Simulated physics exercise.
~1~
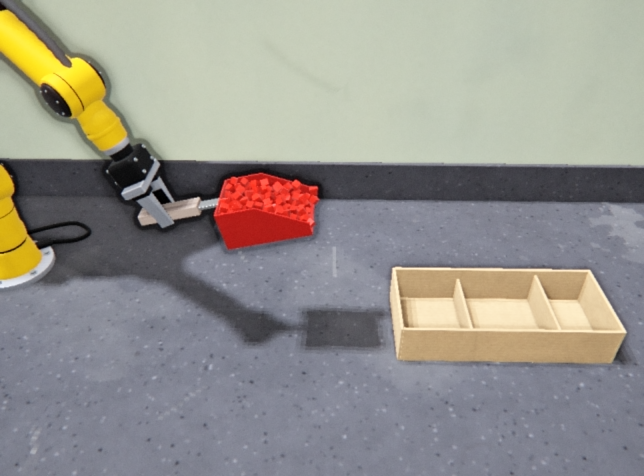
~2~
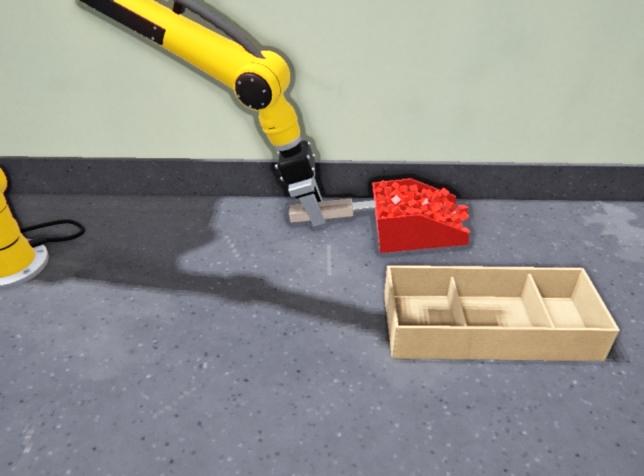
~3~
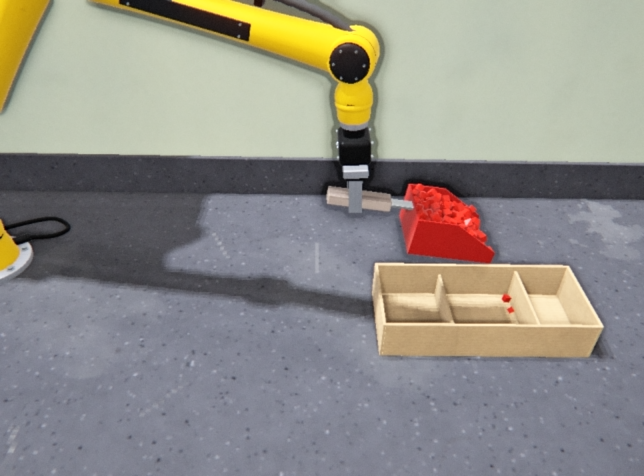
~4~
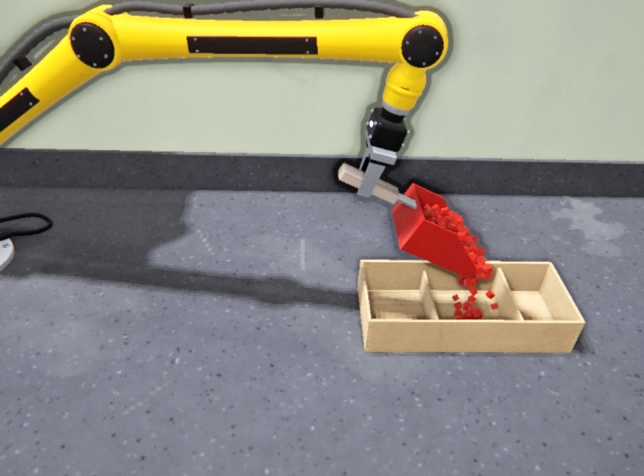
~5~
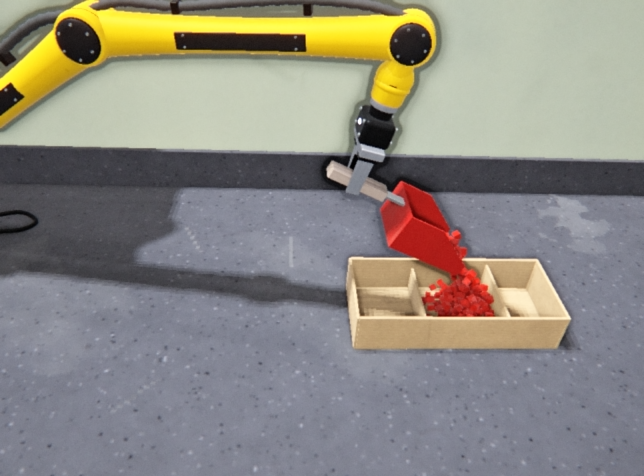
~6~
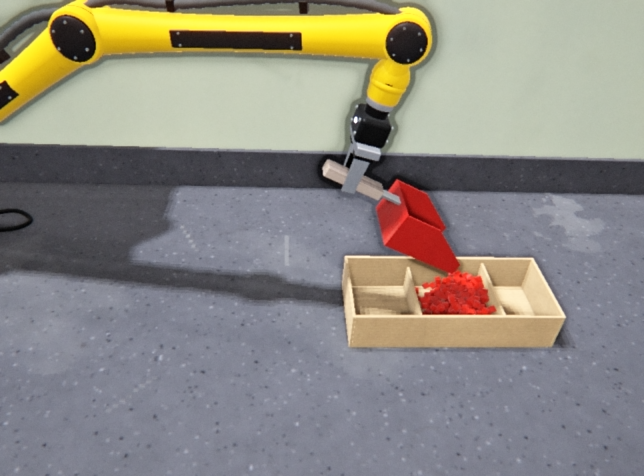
A yellow robot arm holds a red scoop heaped with small red cubes above a speckled grey floor, seen from the front and slightly above, against a pale green wall with a dark base strip. To the right sits an open tan box split into three parts. The arm carries the scoop right until it hangs behind the box, and a few cubes drop. It then tips the scoop forward, and the cubes pour into the middle part. Finally, the emptied scoop stays tilted over the box, with the cubes piled in the middle part.
